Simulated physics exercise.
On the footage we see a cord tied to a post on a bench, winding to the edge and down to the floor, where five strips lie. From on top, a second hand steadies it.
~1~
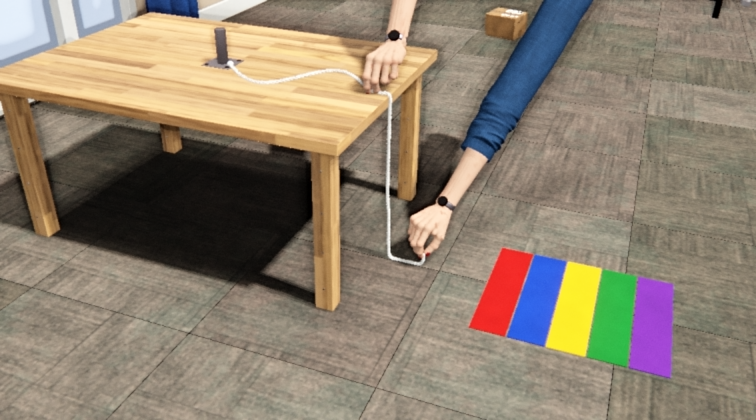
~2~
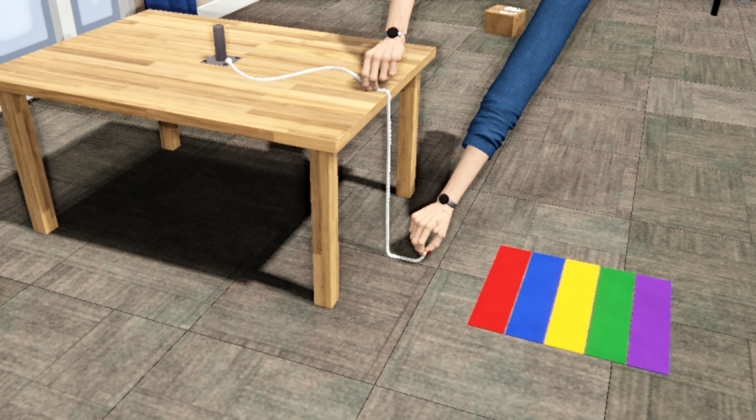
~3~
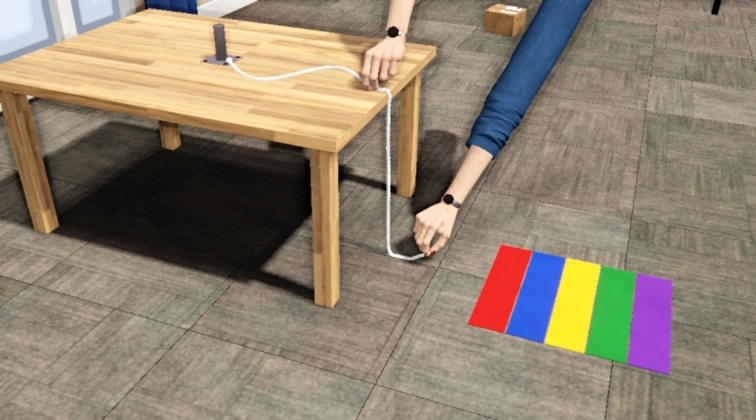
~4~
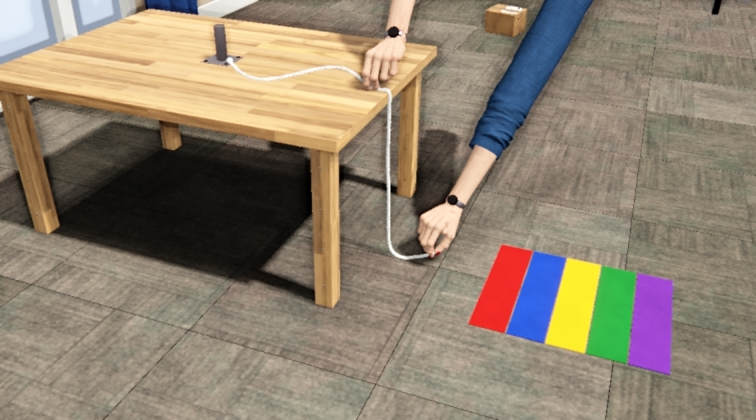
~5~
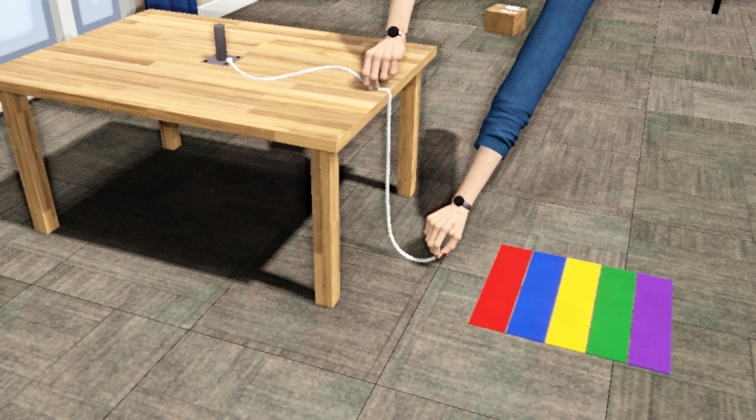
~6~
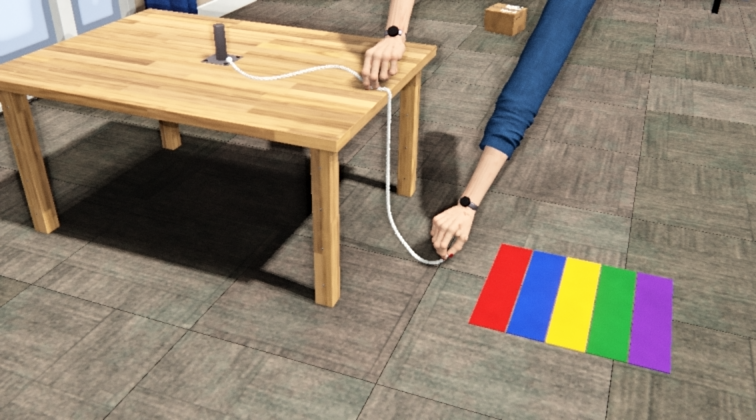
A wooden table stands on grey carpet tiles, seen from above at an angle, with a white cord running from a dark post on its top over the edge to the floor. One hand rests on the cord at the edge while another holds its end near red, blue, yellow, green and purple strips. The lower hand draws the end slightly right, and the hanging cord curves.
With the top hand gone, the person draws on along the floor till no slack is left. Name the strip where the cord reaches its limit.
Green.
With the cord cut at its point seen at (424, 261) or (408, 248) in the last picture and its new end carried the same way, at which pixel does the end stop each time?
(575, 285) and (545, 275).
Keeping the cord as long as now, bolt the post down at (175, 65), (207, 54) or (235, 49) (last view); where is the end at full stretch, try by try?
In order, the pixels are (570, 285), (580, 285) and (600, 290).
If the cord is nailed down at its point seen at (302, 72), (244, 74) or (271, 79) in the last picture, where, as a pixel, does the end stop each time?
Taking the tries in turn: (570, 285), (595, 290) and (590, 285).
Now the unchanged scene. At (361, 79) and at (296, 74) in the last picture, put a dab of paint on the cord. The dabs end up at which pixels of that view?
One ends up around (404, 103), the other around (322, 76).
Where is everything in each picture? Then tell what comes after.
End (424, 254); red (493, 315); blue (530, 324); yellow (569, 334); green (609, 344); purple (651, 354), in the first frame.
End (425, 252); cord through (238, 71) (295, 75) (353, 74) (389, 106) (388, 175) (387, 237), in the second frame.
End (429, 252), in the third frame.
End (434, 253); cord through (239, 71) (296, 74) (354, 74) (389, 105) (388, 174) (388, 236), in the fourth frame.
End (440, 255), in the fifth frame.
End (447, 256); cord through (239, 70) (296, 74) (354, 73) (389, 105) (388, 173) (399, 236), in the sixth frame.
Soon after, end near (544, 277); over blue.
Then, end near (588, 287); over yellow.
At full stretch, end near (613, 292); over green. It gets as far as the green strip.
